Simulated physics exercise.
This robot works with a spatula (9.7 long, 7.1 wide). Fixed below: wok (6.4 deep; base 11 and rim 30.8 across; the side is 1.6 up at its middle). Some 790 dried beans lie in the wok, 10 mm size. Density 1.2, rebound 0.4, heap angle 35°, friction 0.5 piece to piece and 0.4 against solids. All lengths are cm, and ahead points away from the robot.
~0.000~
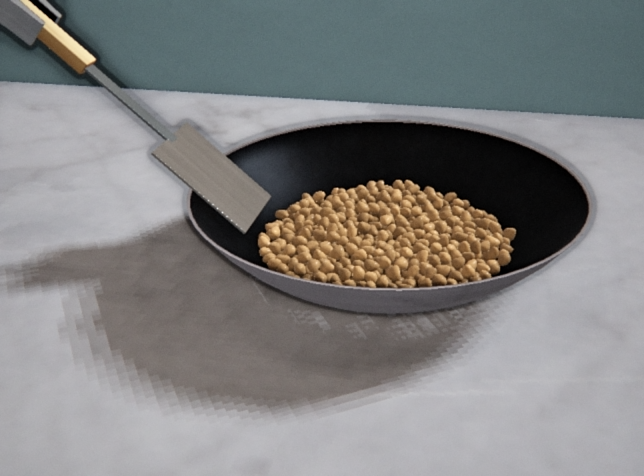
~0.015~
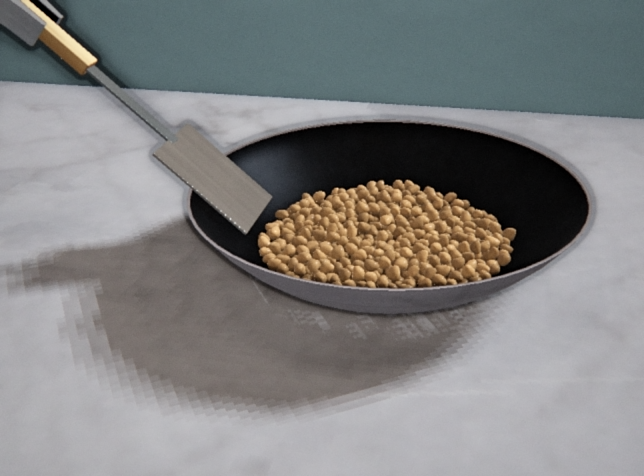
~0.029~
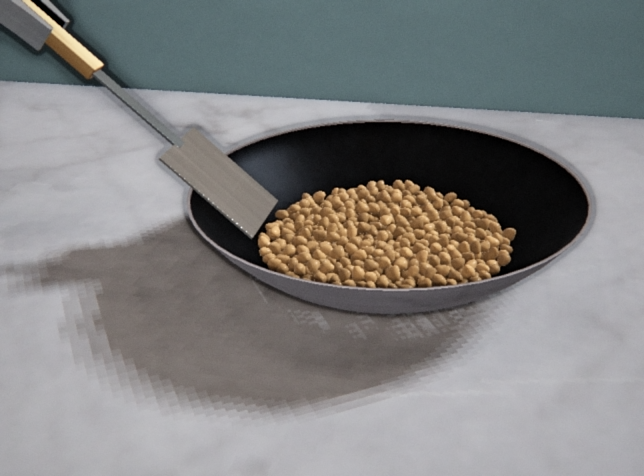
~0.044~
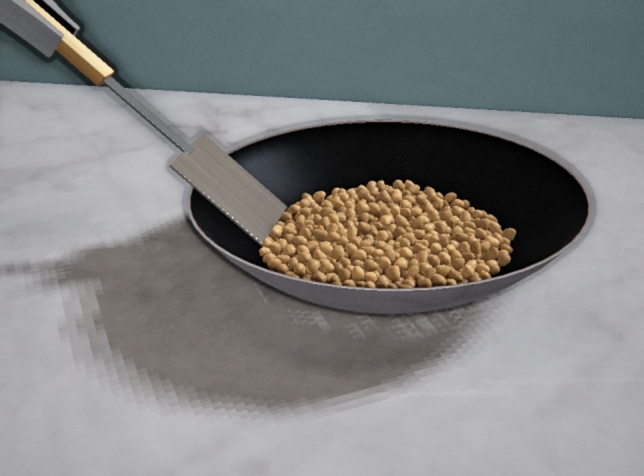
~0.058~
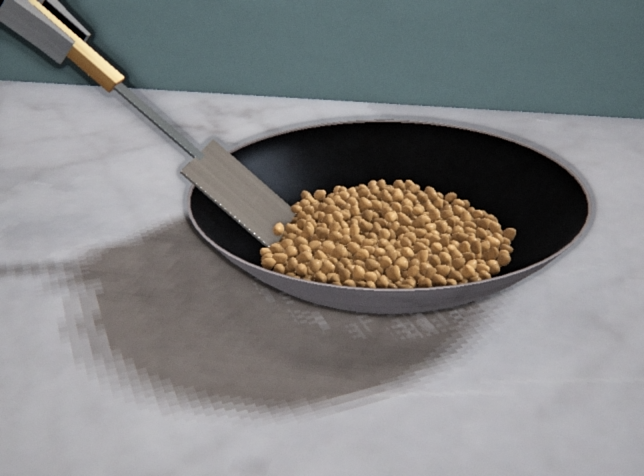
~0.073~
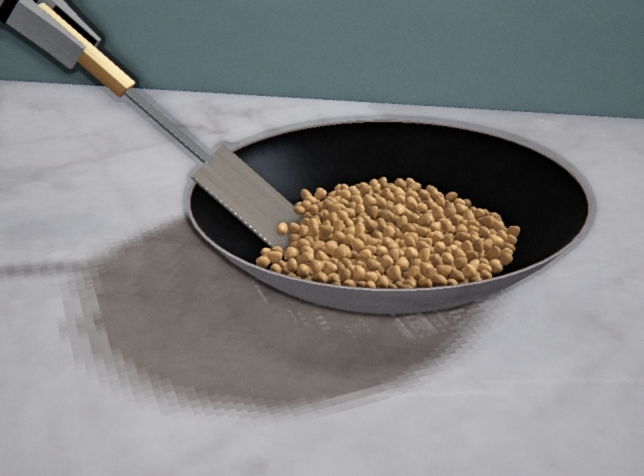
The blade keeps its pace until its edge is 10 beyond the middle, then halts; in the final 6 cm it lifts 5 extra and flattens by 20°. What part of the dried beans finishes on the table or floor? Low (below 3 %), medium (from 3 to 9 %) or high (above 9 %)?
On the table or floor the share is medium, from 3 to 9 %.
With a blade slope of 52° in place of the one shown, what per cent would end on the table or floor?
It would be near 5 per cent.
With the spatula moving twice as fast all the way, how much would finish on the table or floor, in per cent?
In that case some 20 per cent.
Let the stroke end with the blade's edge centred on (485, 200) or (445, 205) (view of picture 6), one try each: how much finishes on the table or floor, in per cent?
About 0 and 0 per cent.
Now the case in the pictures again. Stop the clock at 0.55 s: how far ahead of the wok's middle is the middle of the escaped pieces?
About 20 cm.
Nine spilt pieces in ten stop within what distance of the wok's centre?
Some 30 cm.
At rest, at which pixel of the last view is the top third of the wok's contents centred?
Near (512, 227).
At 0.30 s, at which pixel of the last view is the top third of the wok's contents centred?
Near (511, 223).
After 0.18 s, sloping 41°, highest piece 5 above the table; 788 in the wok.
After 0.30 s, sloping 36°, highest piece 7 above the table; 788 in the wok.
After 0.55 s, sloping 21°, highest piece 7 above the table; 745 in the wok, 32 on the table or floor, 11 on the blade or in flight.
After 1.60 s, sloping 21°, highest piece 6 above the table; 745 in the wok, 43 on the table or floor.
In the end, 745 in the wok, 43 on the table or floor. That is 5 % on the table or floor.
